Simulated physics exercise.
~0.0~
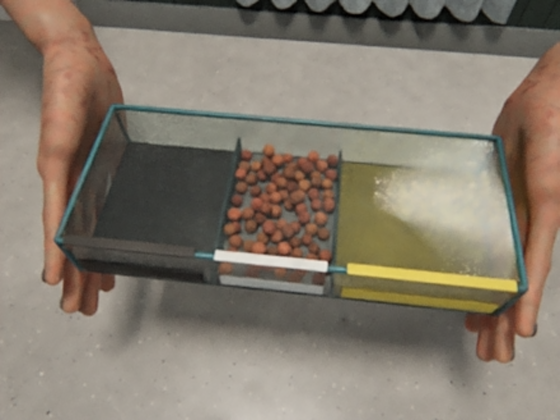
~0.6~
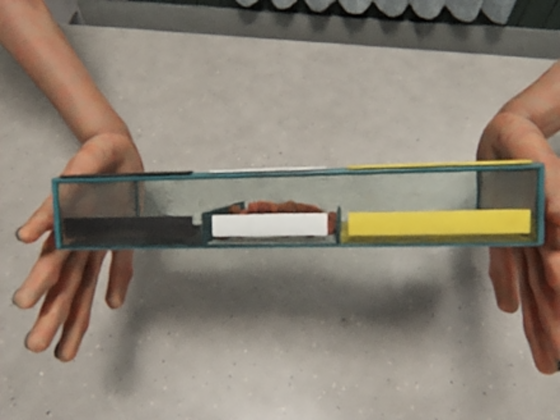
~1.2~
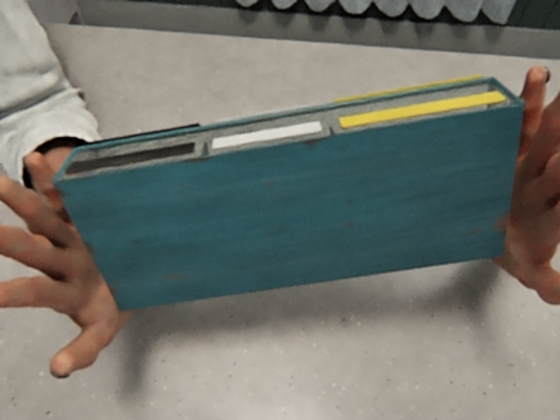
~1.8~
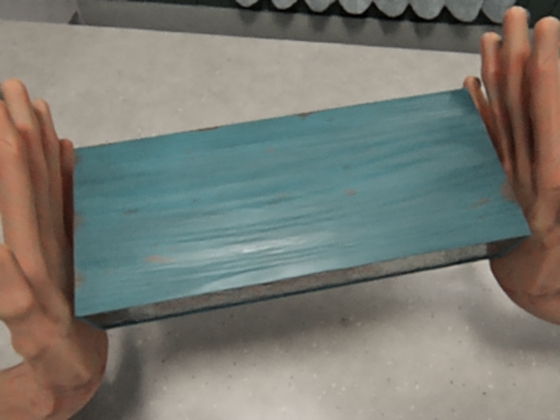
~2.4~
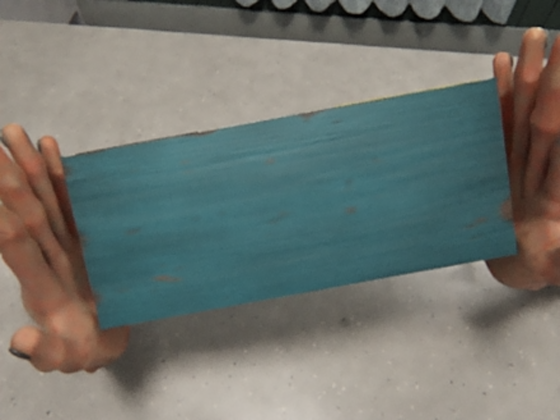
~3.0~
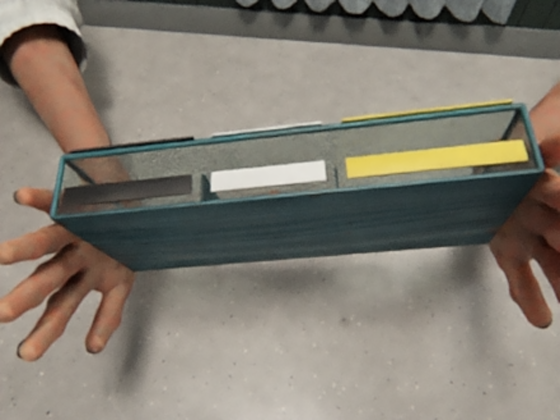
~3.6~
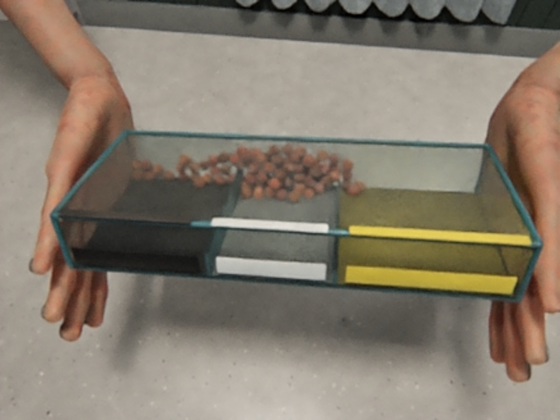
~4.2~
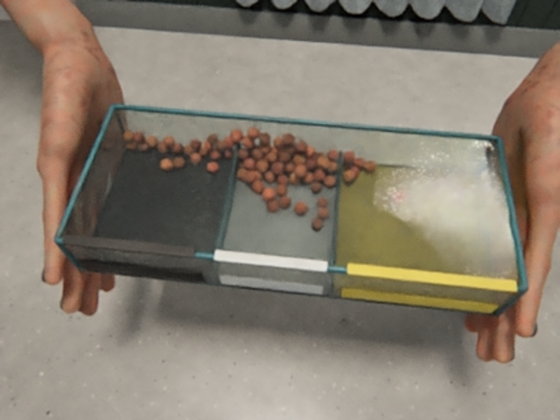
Clear-lidded teal box of reddish-brown balls being tipped over and back by two hands, most staying central, some spilling into black section.
